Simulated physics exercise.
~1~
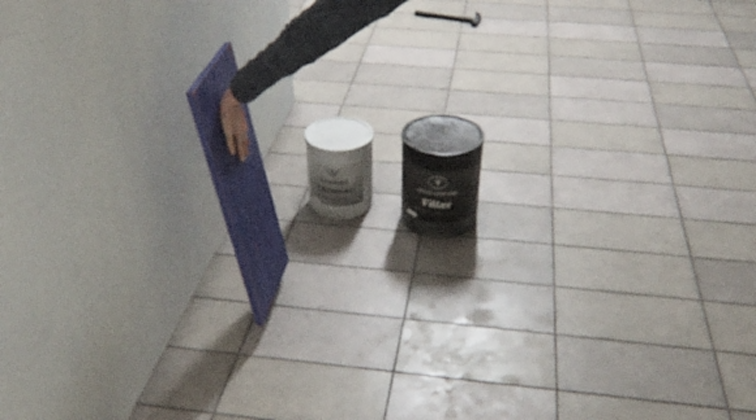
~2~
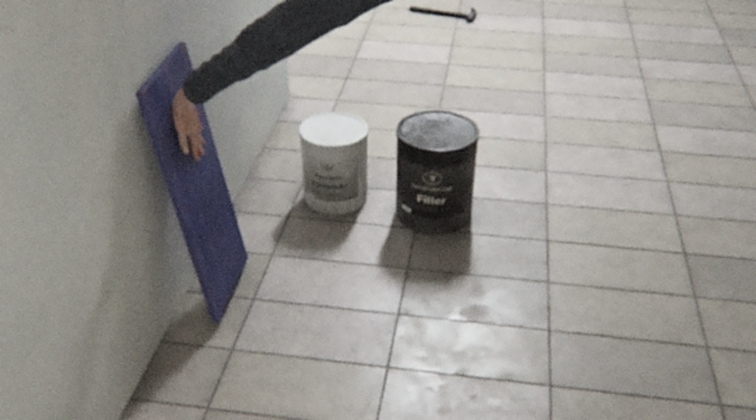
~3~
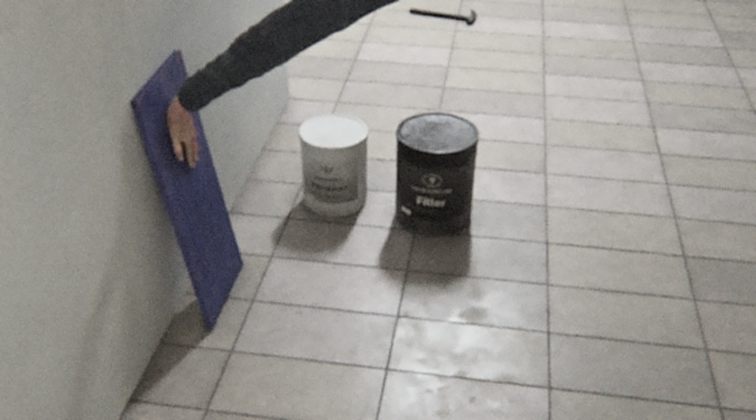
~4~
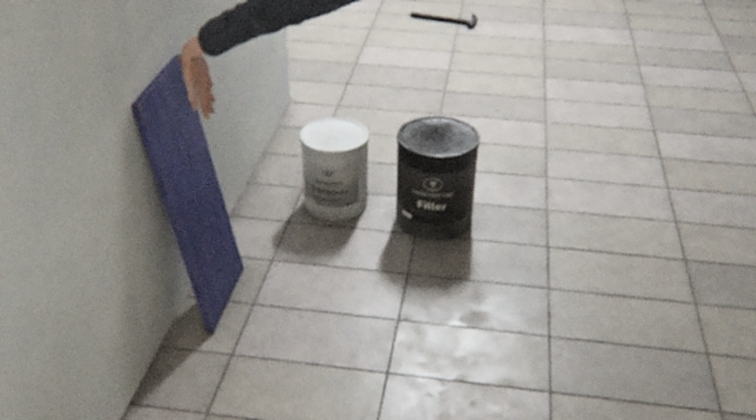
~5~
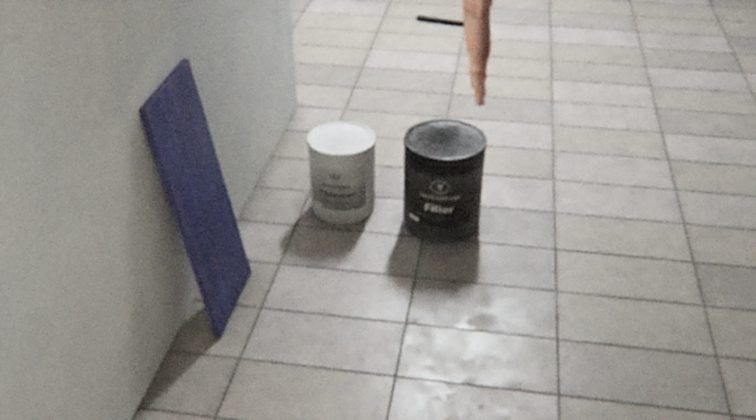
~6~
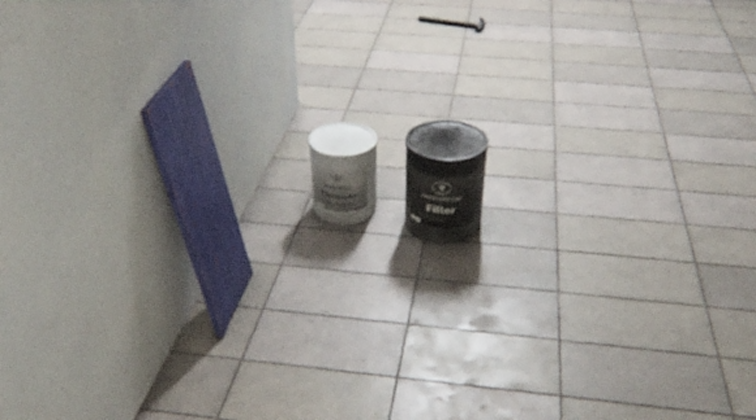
On a tiled floor, a hand leans a blue board against the wall and withdraws.
